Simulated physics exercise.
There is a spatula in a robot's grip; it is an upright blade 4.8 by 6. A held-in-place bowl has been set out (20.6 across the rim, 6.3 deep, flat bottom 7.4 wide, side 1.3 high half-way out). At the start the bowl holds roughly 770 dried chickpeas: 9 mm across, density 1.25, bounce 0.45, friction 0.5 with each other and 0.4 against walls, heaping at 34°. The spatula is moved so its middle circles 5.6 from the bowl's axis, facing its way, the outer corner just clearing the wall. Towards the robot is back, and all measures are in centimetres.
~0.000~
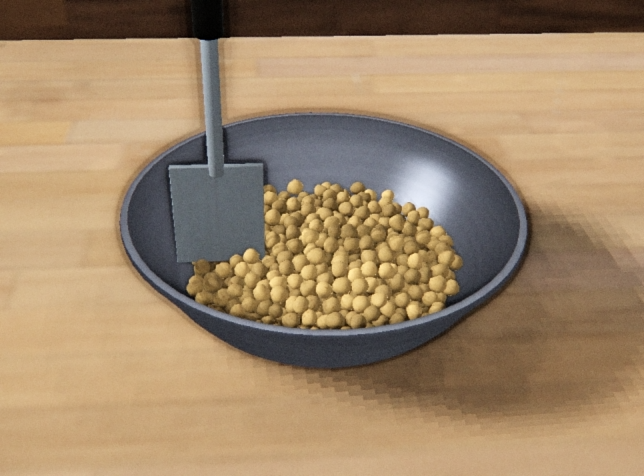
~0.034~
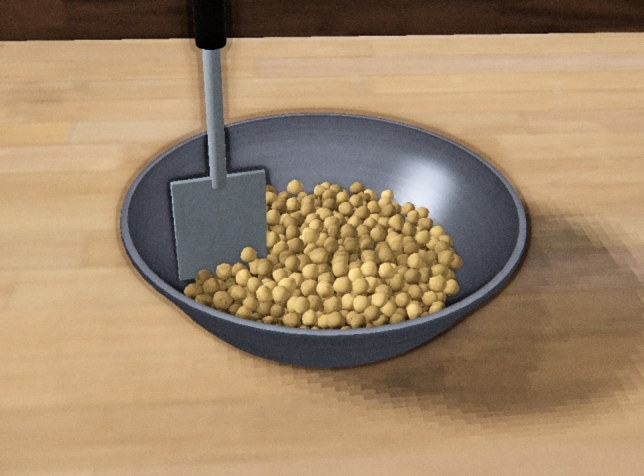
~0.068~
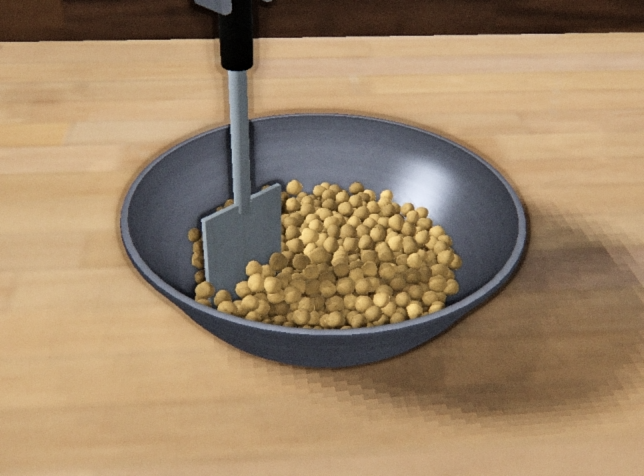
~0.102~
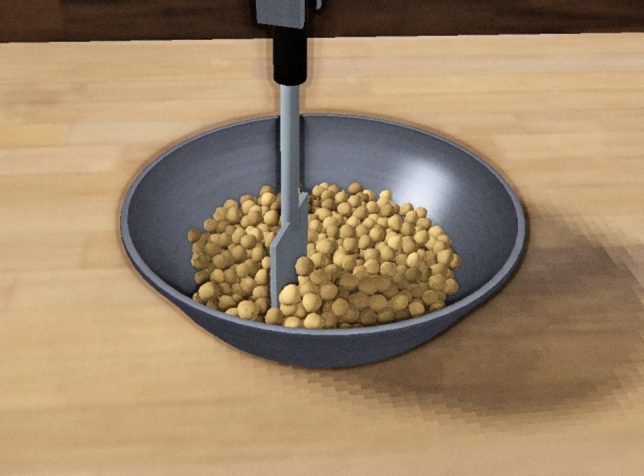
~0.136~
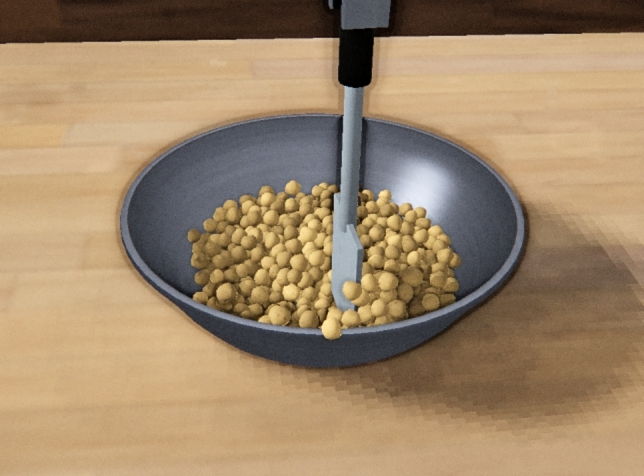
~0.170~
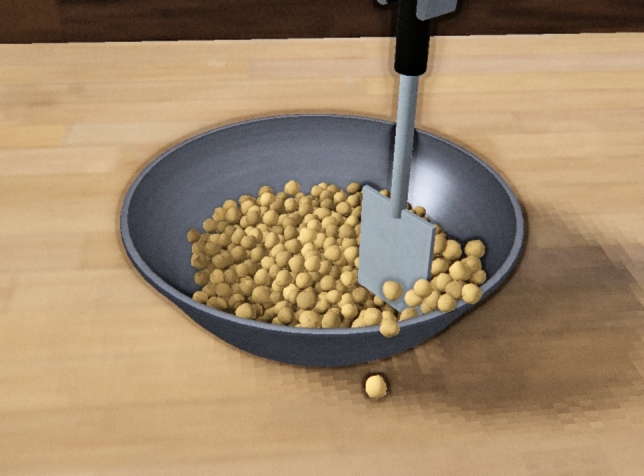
A spatula sweeps rightward through chickpeas in a gray bowl, knocking one onto the table.
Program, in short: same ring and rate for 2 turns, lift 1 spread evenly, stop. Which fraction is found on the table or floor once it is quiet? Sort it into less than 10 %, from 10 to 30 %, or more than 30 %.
It goes in from 10 to 30 %.
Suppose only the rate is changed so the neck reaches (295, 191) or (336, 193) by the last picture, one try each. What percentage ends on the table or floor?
Some 5 and 10 per cent respectively.
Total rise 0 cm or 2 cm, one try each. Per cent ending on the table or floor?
Try one: Around 25 %; try two: Around 10 %.
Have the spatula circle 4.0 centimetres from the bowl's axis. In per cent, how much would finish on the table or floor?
It would be close to 20 per cent then.
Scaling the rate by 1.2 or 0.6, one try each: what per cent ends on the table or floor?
It would be some 20 and 5 percent respectively.
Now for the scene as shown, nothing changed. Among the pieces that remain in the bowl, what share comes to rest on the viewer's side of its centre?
Estimate: Some 50 %.
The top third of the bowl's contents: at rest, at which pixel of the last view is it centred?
Looks like roughly (322, 253) to me.
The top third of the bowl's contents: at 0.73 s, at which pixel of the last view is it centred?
Around (326, 251).
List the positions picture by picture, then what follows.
Spatula neck at (215, 140), 0° round; upper third of the load around (329, 251), from x 195 to 455, top at y 190; 770 in the bowl, in the first frame.
Spatula neck at (217, 151), 12° round; upper third of the load around (327, 252), from x 195 to 455, top at y 190, in the second frame.
Spatula neck at (242, 175), 40° round; upper third of the load around (327, 254), from x 195 to 455, top at y 190, in the third frame.
Spatula neck at (290, 191), 68° round; upper third of the load around (329, 257), from x 195 to 455, top at y 190, in the fourth frame.
Spatula neck at (350, 192), 96° round; upper third of the load around (356, 258), from x 195 to 455, top at y 190; 769 in the bowl, 1 in flight or on the tool, in the fifth frame.
Spatula neck at (401, 179), 124° round; upper third of the load around (379, 255), from x 195 to 480, top at y 190; 766 in the bowl, 4 in flight or on the tool, in the sixth frame.
By 0.45 s, 356° round, highest piece 10 above the table; 677 in the bowl, 65 on the table or floor, 28 in flight or on the tool.
By 0.73 s, 228° round, highest piece 9 above the table; 647 in the bowl, 119 on the table or floor, 4 in flight or on the tool.
By 1.07 s, 0° round, highest piece 4 above the table; 642 in the bowl, 128 on the table or floor.
By 1.77 s, 0° round, highest piece 4 above the table; 642 in the bowl, 128 on the table or floor.
Final count, 642 in the bowl, 128 on the table or floor. That is 17 % on the table or floor.
